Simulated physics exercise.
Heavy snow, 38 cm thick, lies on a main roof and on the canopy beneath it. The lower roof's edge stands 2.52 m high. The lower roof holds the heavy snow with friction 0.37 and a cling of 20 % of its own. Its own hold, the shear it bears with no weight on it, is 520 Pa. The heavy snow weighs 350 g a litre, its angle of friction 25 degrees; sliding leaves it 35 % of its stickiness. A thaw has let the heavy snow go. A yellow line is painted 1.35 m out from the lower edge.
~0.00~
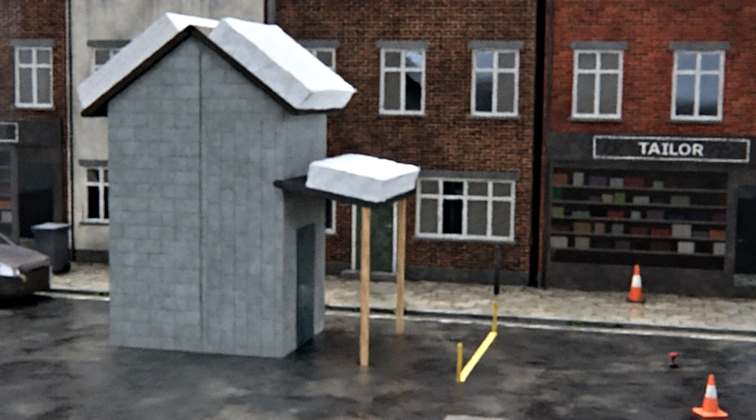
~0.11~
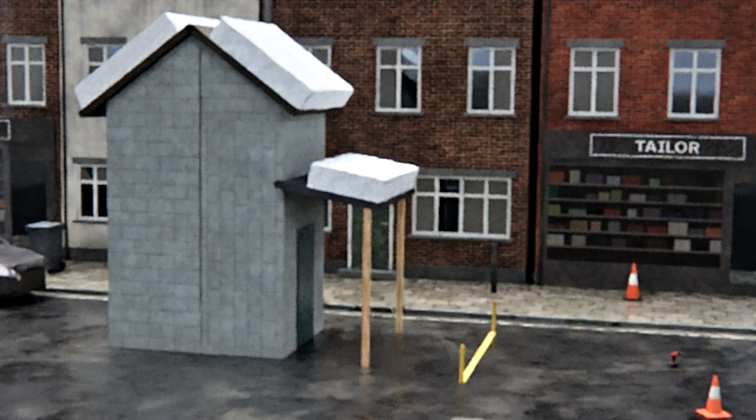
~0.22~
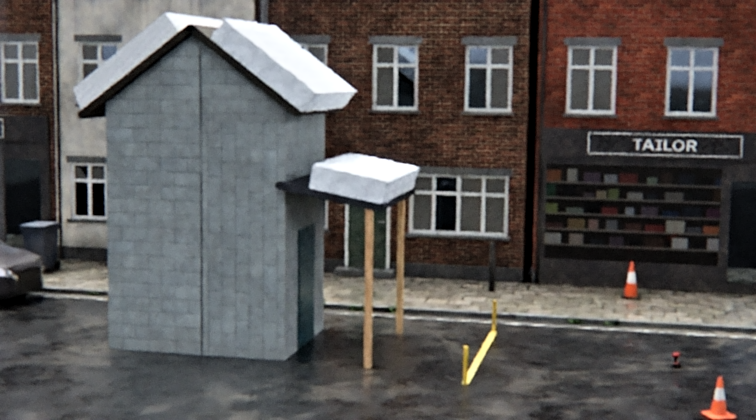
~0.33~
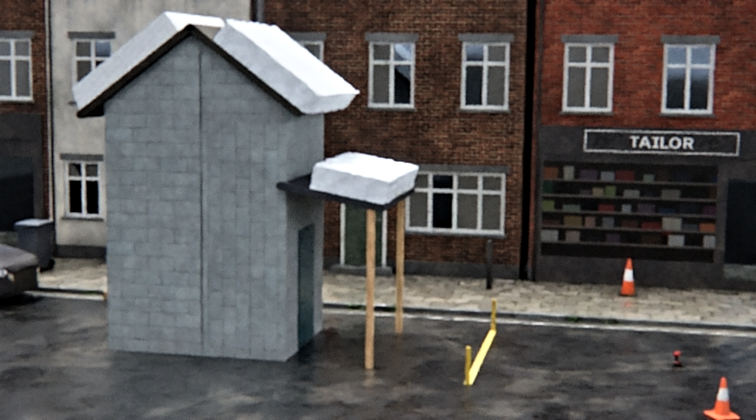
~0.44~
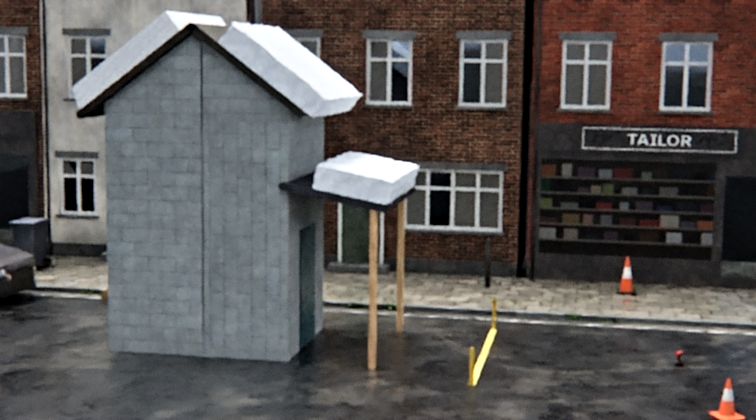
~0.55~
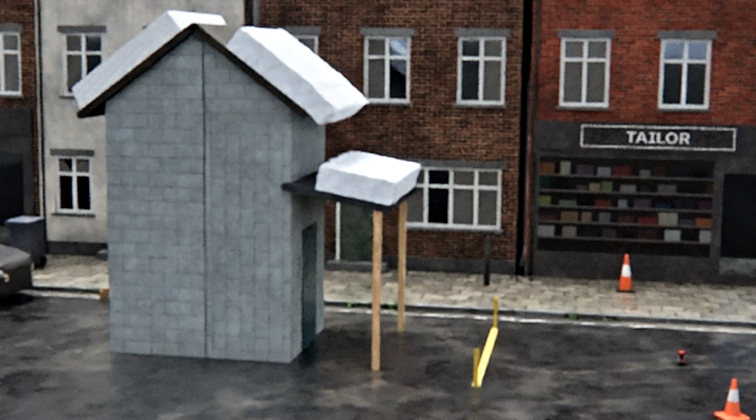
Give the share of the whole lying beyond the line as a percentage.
It comes to some 34 %.
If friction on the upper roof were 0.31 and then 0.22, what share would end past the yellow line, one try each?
In turn about 45 %, 45 %.
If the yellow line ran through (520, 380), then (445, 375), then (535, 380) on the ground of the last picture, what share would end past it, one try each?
In that order: 20 %, 50 %, 16 %.
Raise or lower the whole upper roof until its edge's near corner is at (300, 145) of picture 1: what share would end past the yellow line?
In that case some 5 per cent.
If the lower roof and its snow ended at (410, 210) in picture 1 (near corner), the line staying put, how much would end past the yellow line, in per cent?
In that case some 25 per cent.
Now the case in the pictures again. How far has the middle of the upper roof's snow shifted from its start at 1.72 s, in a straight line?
Roughly 2.4 m.
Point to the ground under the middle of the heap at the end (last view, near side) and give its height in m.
Around (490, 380); it stands about 0.3 m.
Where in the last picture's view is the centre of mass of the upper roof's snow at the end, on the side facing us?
Near (464, 311).
By 1.09 s, none is below the lower edge and 0 % is past the line.
By 1.72 s, 10 % is below the lower edge and 0 % is past the line.
By 2.36 s, 61 % is below the lower edge and 24 % is past the line.
By 3.00 s, 63 % is below the lower edge and 34 % is past the line.
By 3.30 s, at the end, 63 % is below the lower edge and 34 % is past the line.
